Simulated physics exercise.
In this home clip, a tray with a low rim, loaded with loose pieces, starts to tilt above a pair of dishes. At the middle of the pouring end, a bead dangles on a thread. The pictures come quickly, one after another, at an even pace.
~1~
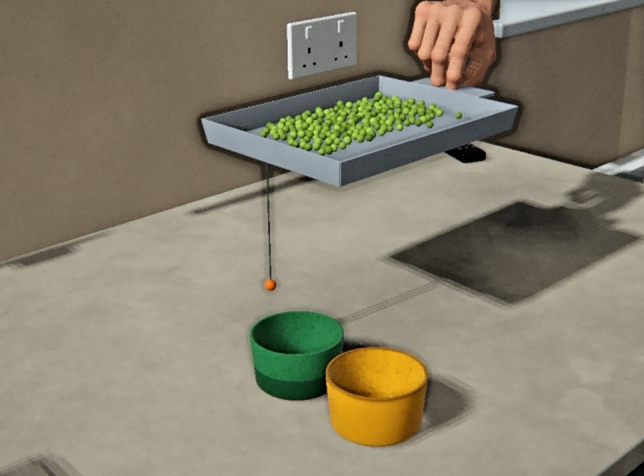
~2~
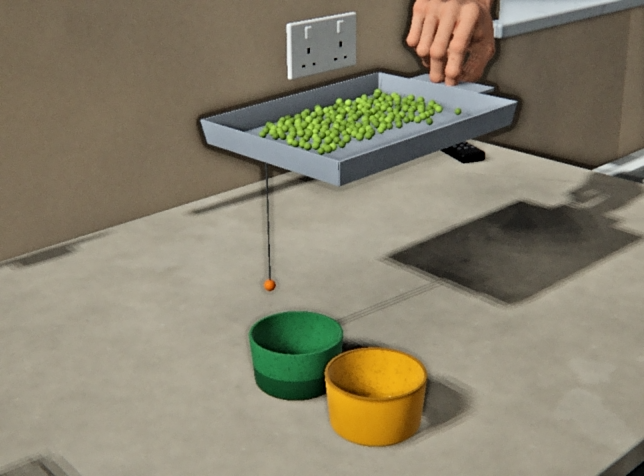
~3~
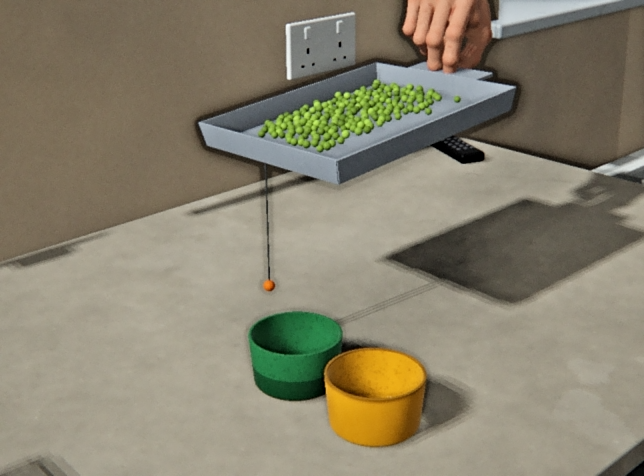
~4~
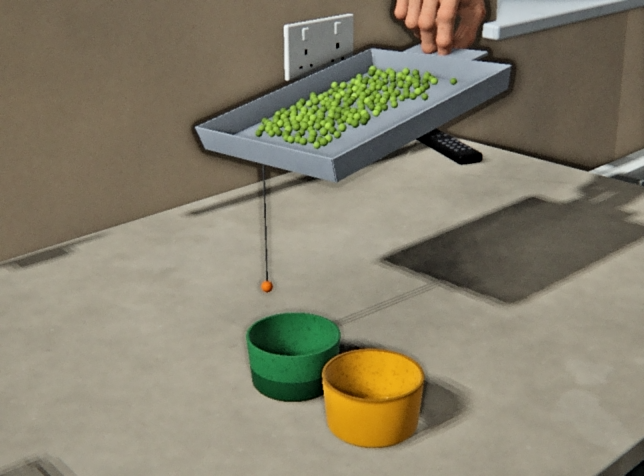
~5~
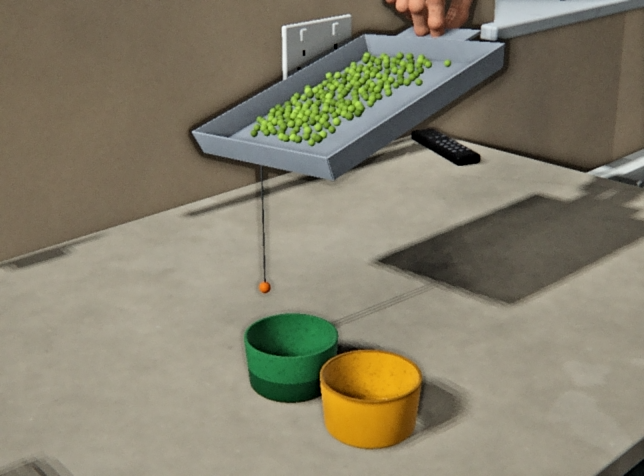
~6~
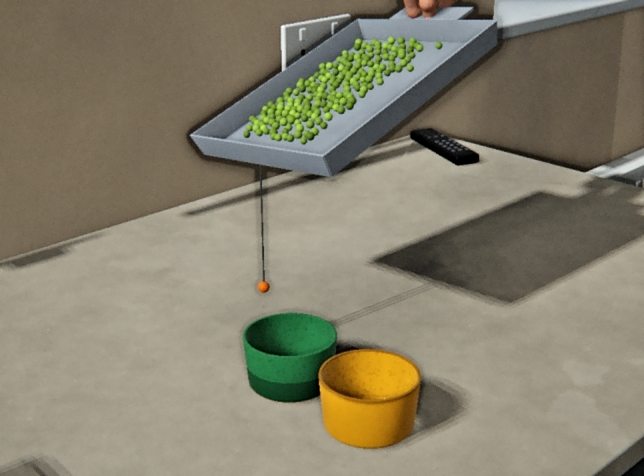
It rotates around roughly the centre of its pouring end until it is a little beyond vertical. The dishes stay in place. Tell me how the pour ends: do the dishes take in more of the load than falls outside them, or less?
They take in less than falls outside.
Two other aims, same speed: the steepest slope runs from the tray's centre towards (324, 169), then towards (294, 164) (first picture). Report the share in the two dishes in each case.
The first try gives close to 70 per cent, the second close to 50 per cent.
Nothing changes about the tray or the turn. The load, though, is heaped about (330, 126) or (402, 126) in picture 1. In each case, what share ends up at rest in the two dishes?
In order, 0 % then 0 %.
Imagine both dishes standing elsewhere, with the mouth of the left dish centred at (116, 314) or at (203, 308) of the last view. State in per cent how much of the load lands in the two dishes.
The first try yields 10% and the second yields 30%.
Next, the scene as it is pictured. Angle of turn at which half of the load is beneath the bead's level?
Angle reached: About 115°.
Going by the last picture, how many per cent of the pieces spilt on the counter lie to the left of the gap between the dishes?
I reckon around 100 per cent.
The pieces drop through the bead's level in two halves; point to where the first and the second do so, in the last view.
The opening half passes (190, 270), the closing half (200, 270).
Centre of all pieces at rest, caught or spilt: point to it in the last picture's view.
The centre comes to rest near (154, 335).
Shortly afterwards, tray tipped steeply; all but a few on the tray; only a few outside both; a little in the air.
Next, tray tipped past a quarter turn; near two thirds on the tray; near a quarter outside both; a little in the air.
Some moments later, tray tipped past a quarter turn; the whole lot outside both.
In the end, tray tipped past a quarter turn; none at all in the right dish; none at all in the left dish; the whole lot outside both.
